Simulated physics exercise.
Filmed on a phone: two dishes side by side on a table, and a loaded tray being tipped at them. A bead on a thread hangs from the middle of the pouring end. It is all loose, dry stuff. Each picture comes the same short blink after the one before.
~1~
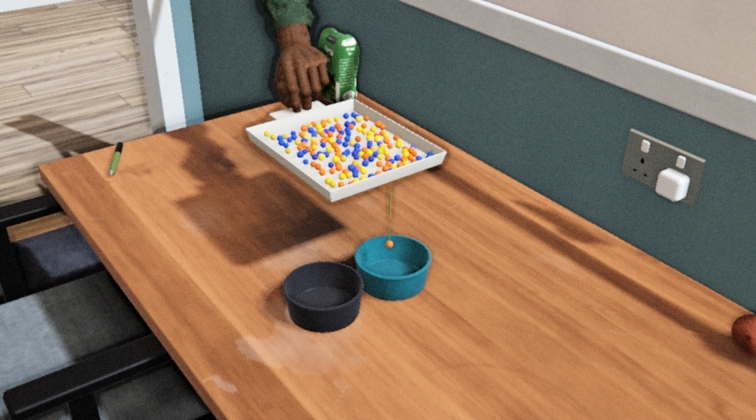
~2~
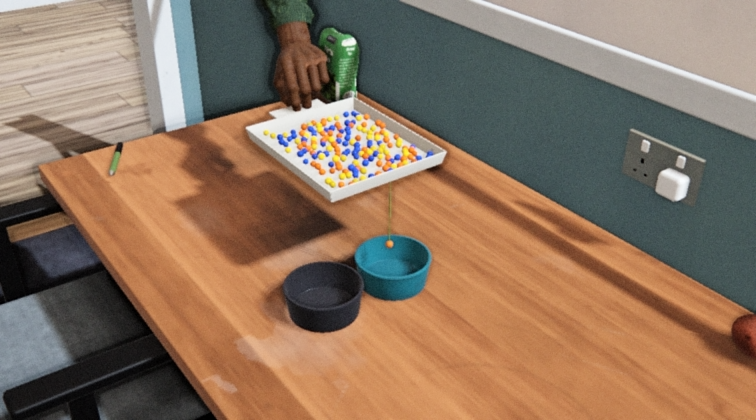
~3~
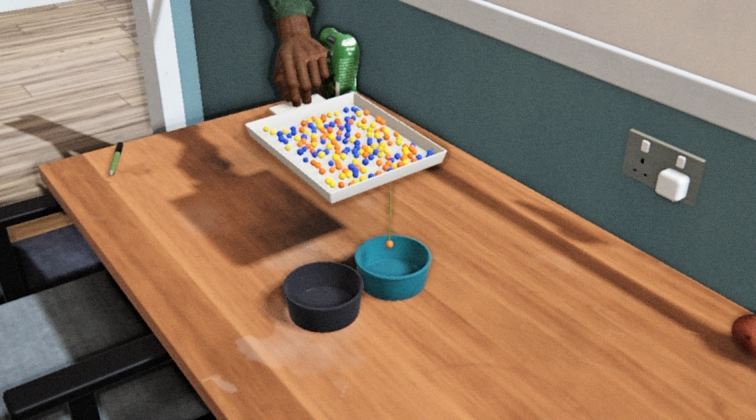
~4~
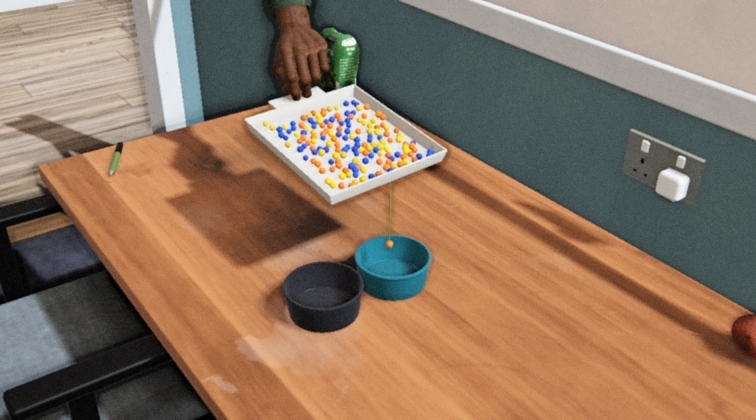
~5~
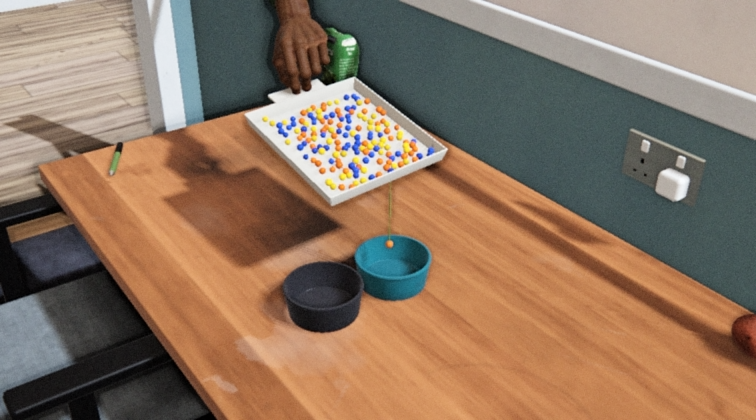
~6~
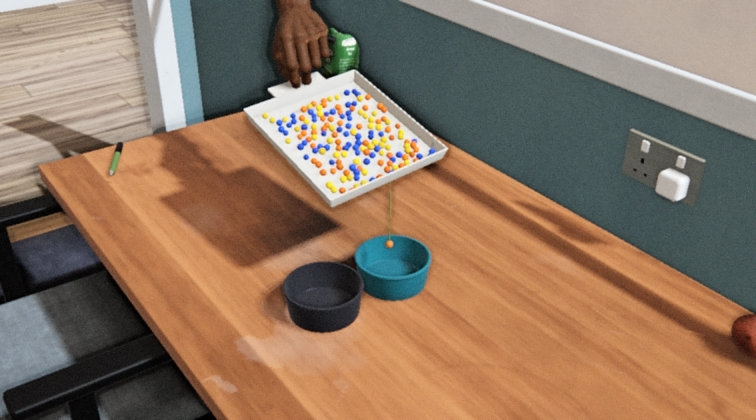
On a wooden table, a hand gradually tilting a white tray of colourful plastic beads above a dark dish and a teal dish.
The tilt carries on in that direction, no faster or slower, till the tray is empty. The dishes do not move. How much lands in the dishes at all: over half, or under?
Caught overall: The larger part.
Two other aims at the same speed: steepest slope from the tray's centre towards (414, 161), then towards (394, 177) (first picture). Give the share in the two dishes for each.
Near 0 % and 30 %.
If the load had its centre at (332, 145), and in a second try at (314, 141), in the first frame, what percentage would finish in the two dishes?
Near 90 % and 90 %.
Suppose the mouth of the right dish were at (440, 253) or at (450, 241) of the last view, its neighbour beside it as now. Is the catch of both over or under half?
First the larger part, then under half.
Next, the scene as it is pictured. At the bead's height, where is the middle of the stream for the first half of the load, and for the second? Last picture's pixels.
Early half (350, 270), late half (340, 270).
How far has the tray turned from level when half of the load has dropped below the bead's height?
Around 80° of tilt.
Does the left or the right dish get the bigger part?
The winner is the left one.
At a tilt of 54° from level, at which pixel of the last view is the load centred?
Close to (354, 167).
Shortly afterwards, tray tipped steeply; all but a few on the tray; only a few in the left dish; only a few in the air.
Next, tray tipped right over; a little on the tray; near two thirds in the left dish; a little in the right dish; a little outside both; a little in the air.
Some moments later, tray tipped past a quarter turn; the bulk in the left dish; a little in the right dish; a little outside both.
In the end, tray tipped past a quarter turn; the bulk in the left dish; a little in the right dish; a little outside both.
